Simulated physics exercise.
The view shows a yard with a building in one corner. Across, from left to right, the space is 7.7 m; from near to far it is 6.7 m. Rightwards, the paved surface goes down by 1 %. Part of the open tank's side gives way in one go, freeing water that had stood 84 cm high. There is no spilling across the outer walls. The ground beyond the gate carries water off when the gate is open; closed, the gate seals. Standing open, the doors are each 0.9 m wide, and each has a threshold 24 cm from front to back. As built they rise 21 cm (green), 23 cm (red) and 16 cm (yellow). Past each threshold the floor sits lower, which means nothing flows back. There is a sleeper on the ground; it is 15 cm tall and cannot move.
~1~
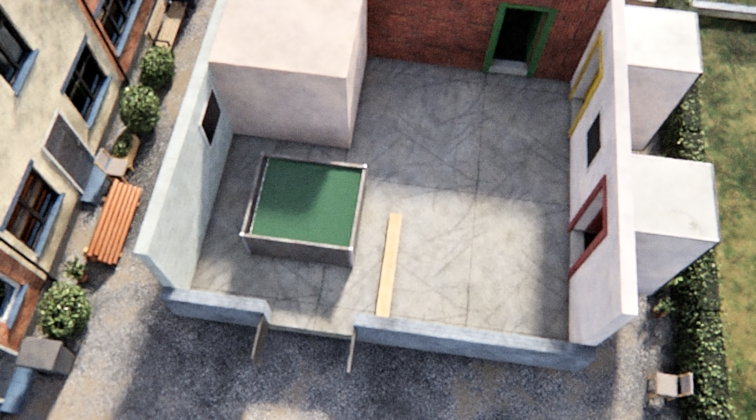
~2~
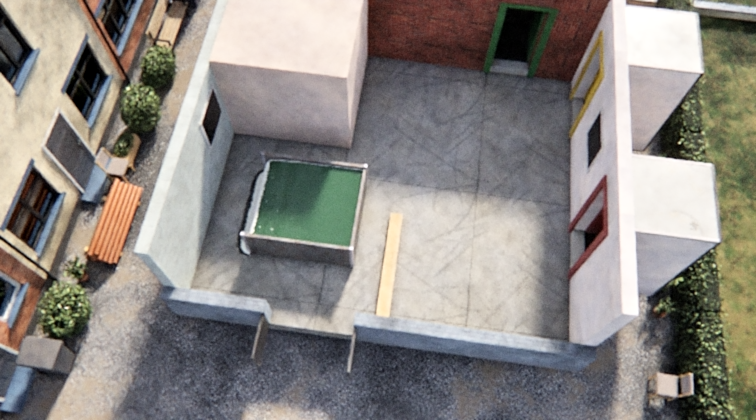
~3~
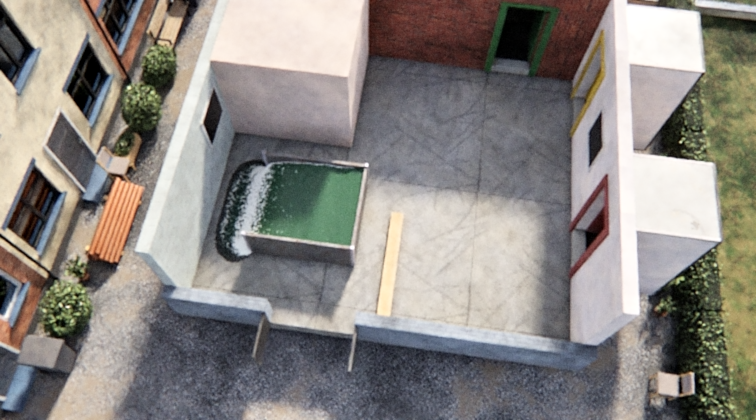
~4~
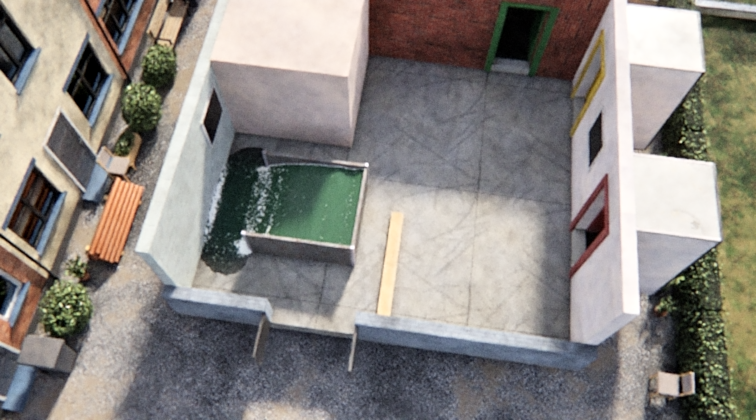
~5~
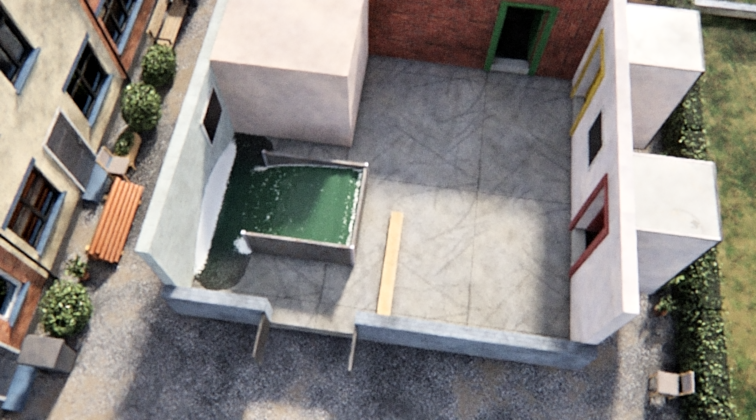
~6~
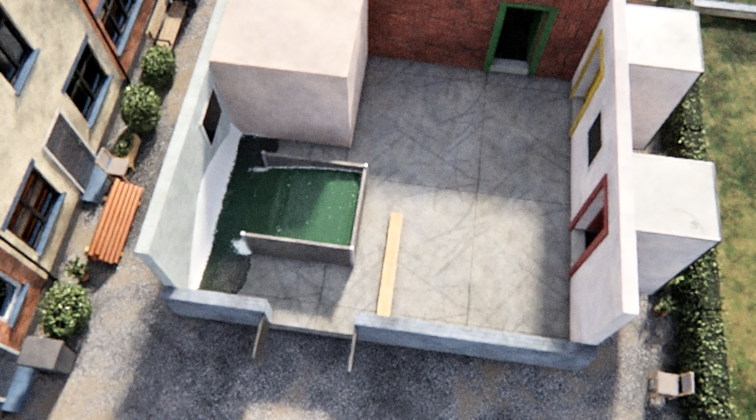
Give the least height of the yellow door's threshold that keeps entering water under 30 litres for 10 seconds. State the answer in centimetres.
Roughly 7.5 cm.
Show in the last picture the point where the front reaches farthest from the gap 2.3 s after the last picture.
The farthest wet point sits near (525, 179).
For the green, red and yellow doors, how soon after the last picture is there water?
It gets to green at 5.0 s, to red at 2.8 s, and to yellow at 3.4 s.
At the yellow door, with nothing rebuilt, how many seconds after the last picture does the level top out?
That happens close to 7.0 s on the clock.
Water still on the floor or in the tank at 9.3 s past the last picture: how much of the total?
Close to 88 per cent is still present.
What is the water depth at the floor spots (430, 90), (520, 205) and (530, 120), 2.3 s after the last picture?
Roughly 0, 3 and 0 cm, in turn.
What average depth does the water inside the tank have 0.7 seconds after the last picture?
I'd put it at some 40 centimetres on average.
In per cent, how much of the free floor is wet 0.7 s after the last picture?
Some 15 per cent of it.
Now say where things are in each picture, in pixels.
Still water, 84 cm deep, in the open tank at (305, 201); the yellow door at (584, 91) is dry, in the first frame.
The front is at (241, 245), 0.3 m from the gap at (260, 207); 0.3 m2 of floor is wet, 84 cm left at the back, in the second frame.
The gap is at (261, 206), the front 0.8 m out at (219, 233); the back of the open tank holds 84 cm, in the third frame.
The gap is at (261, 207), the front 1.1 m out at (202, 252); the back of the open tank holds 82 cm, in the fourth frame.
Water pours out at (261, 207) and has run 1.3 m, to (234, 138); about 17 cm deep outside, 72 cm at the back, in the fifth frame.
Water pours out at (261, 208) and has run 1.6 m, to a hidden place; about 20 cm deep outside, 72 cm at the back; 7.1 m in a straight line remain to the yellow door at (585, 90), in the sixth frame.
Then, 0.7 s after the last picture water covers 15 % of the floor, deepest (68 cm) near (233, 141); it has not reached the yellow door.
Then, 2.3 s after the last picture water covers 50 % of the floor, deepest (38 cm) near (380, 283); it has not reached the yellow door.
Then, 9.3 s after the last picture water covers 95 % of the floor, deepest (12 cm) near (381, 275); 11 cm at the yellow door, 0 litres in over its 16 cm threshold.
At the yellow door as built, the water peaked near 13 cm, 7.1 s after the last picture.
With a threshold of 6.5 cm, 46 litres would have come in within the 10 s; with 8.5 cm, 21 litres. So under 30 litres takes about 7.5 cm.
